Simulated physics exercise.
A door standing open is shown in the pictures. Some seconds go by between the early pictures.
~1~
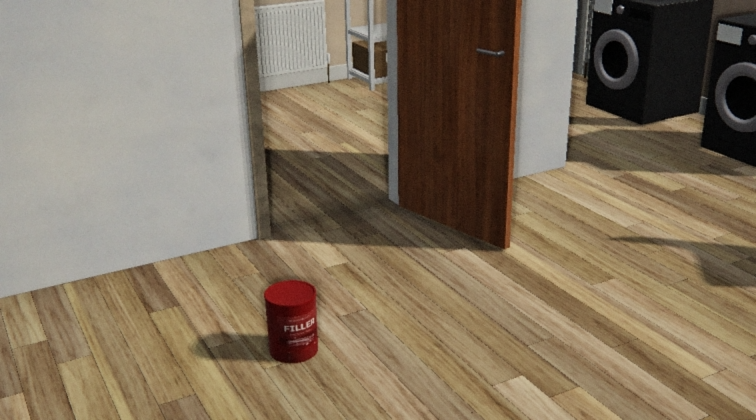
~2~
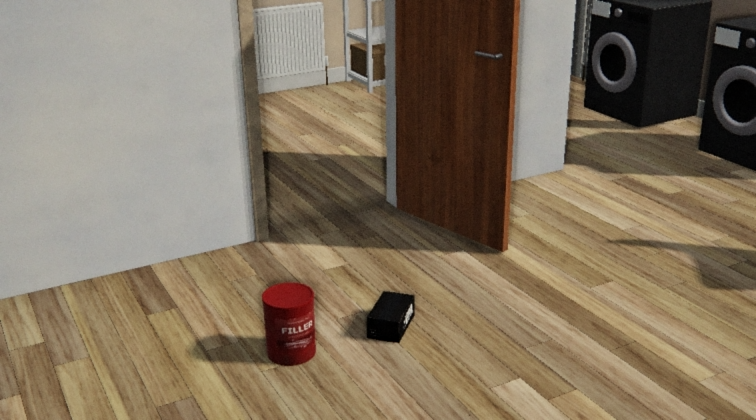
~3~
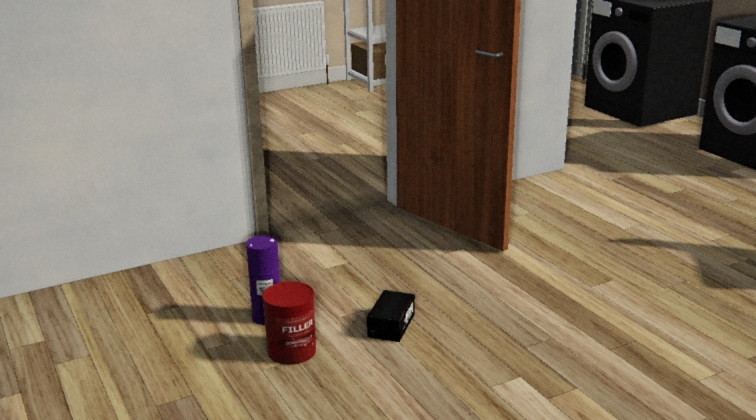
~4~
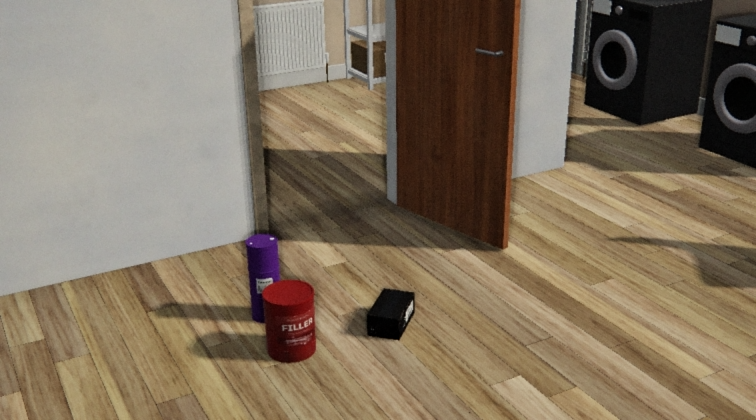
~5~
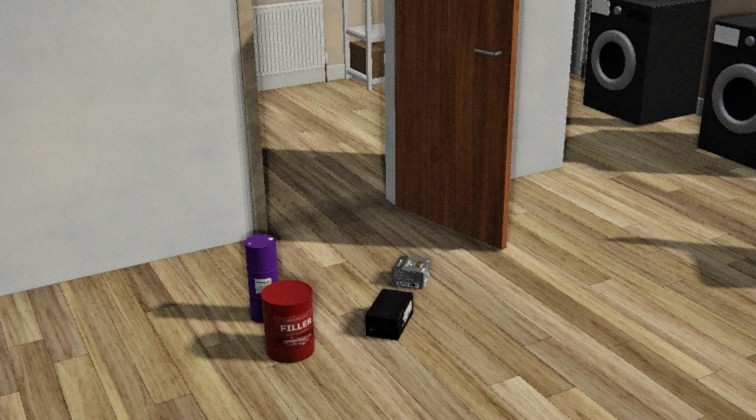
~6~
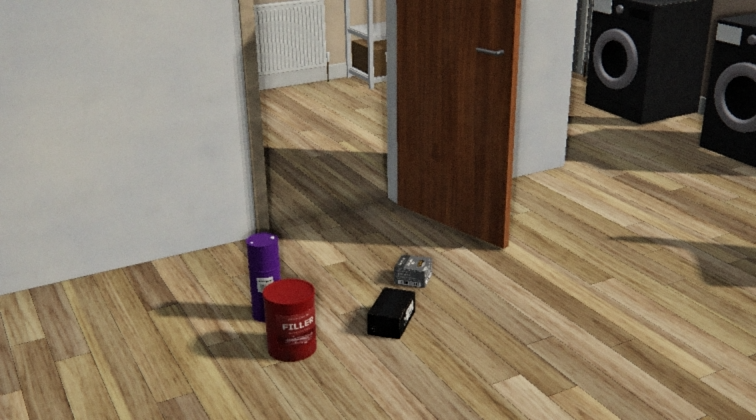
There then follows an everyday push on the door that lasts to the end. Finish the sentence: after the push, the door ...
After the push, the door meets the frame.
Then, 1.10 s on from there, door 72° open.
Then, 2.10 s on from there, door 32° open.
In the end, door 0° open; all 4 unmoved. At the end, from the last picture's camera, grey box near (413, 271).
